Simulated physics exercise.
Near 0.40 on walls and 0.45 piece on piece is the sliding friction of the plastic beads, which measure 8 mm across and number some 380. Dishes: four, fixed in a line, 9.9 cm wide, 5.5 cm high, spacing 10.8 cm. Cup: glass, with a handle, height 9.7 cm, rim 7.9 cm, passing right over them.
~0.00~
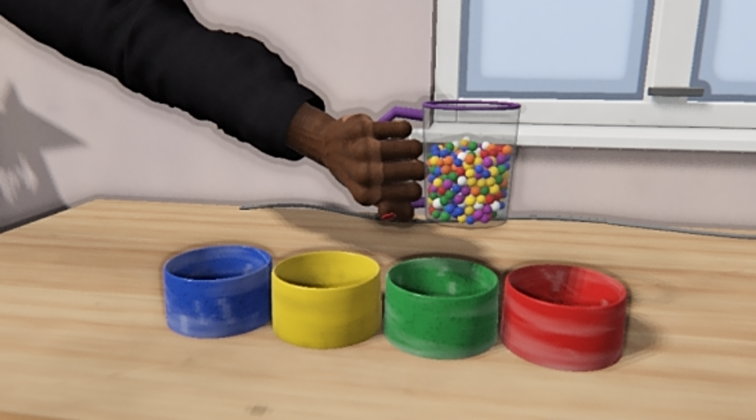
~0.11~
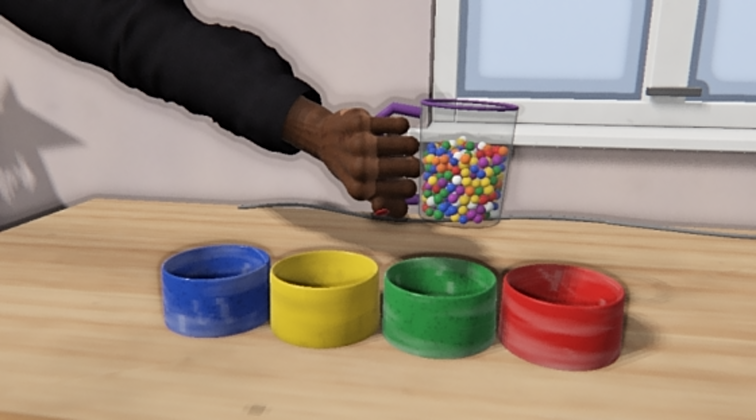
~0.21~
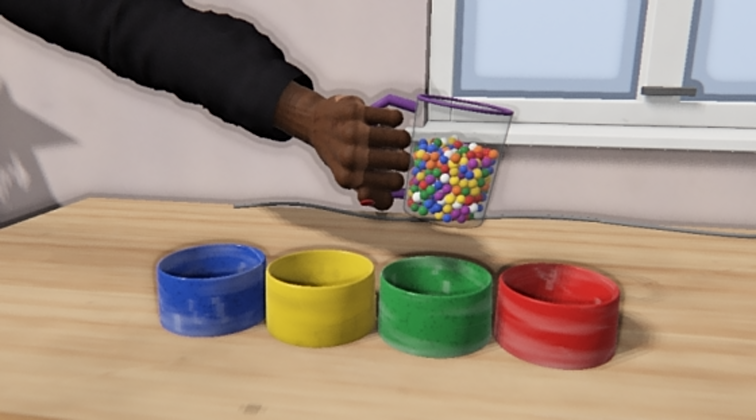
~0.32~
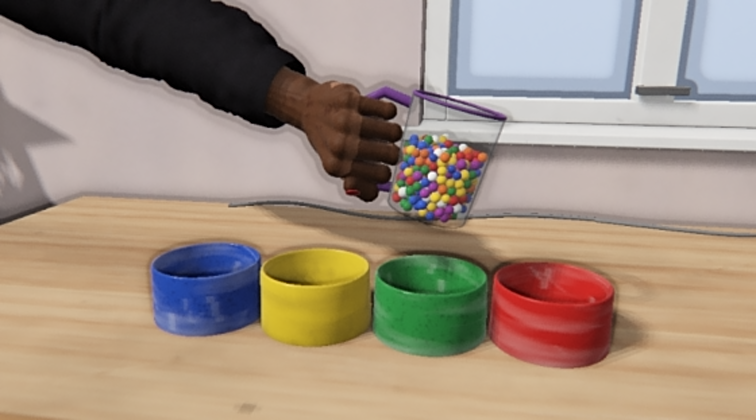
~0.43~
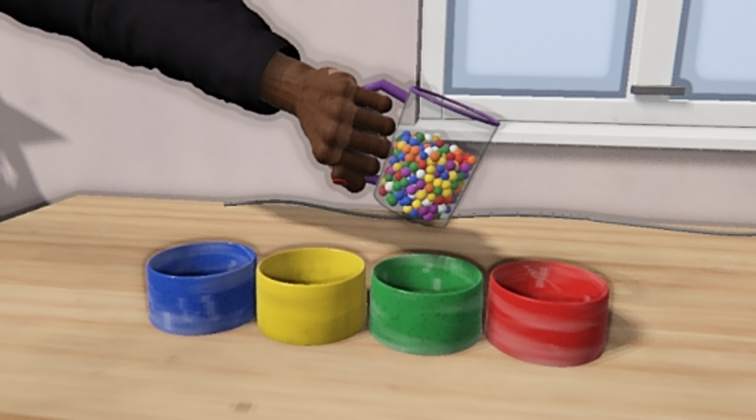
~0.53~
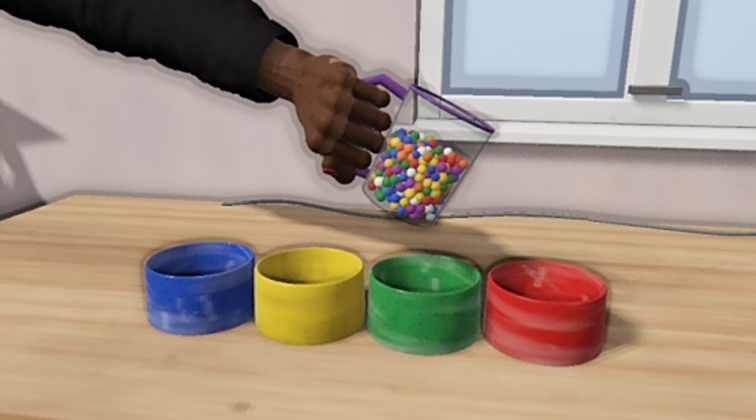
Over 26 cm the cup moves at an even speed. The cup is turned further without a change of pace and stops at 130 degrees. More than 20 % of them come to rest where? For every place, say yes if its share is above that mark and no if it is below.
Red: No, blue: No, green: Yes, yellow: No, counter: No.
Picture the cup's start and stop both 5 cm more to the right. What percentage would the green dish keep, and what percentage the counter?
Green 80; counter 10.
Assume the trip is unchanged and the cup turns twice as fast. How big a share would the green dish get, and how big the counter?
Green 100, counter 0.
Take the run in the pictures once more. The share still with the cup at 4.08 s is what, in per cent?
Roughly 0 per cent, give or take.
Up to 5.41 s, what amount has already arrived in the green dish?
Around 95 in a hundred by then.
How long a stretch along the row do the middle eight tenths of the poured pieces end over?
That stretch comes to around 6 cm.
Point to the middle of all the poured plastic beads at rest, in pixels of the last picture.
After settling, the middle sits near (419, 306).
After 2.66 s, tilt 130 degrees; cup holds 0 %, green 95 %.
After 4.08 s, tilt 130 degrees; cup holds 0 %, green 95 %.
After 5.41 s, tilt 130 degrees; cup holds 0 %, green 95 %.
By 5.7 s all is still; red 0 %, blue 0 %, green 95 %, yellow 0 %, counter 5 %.
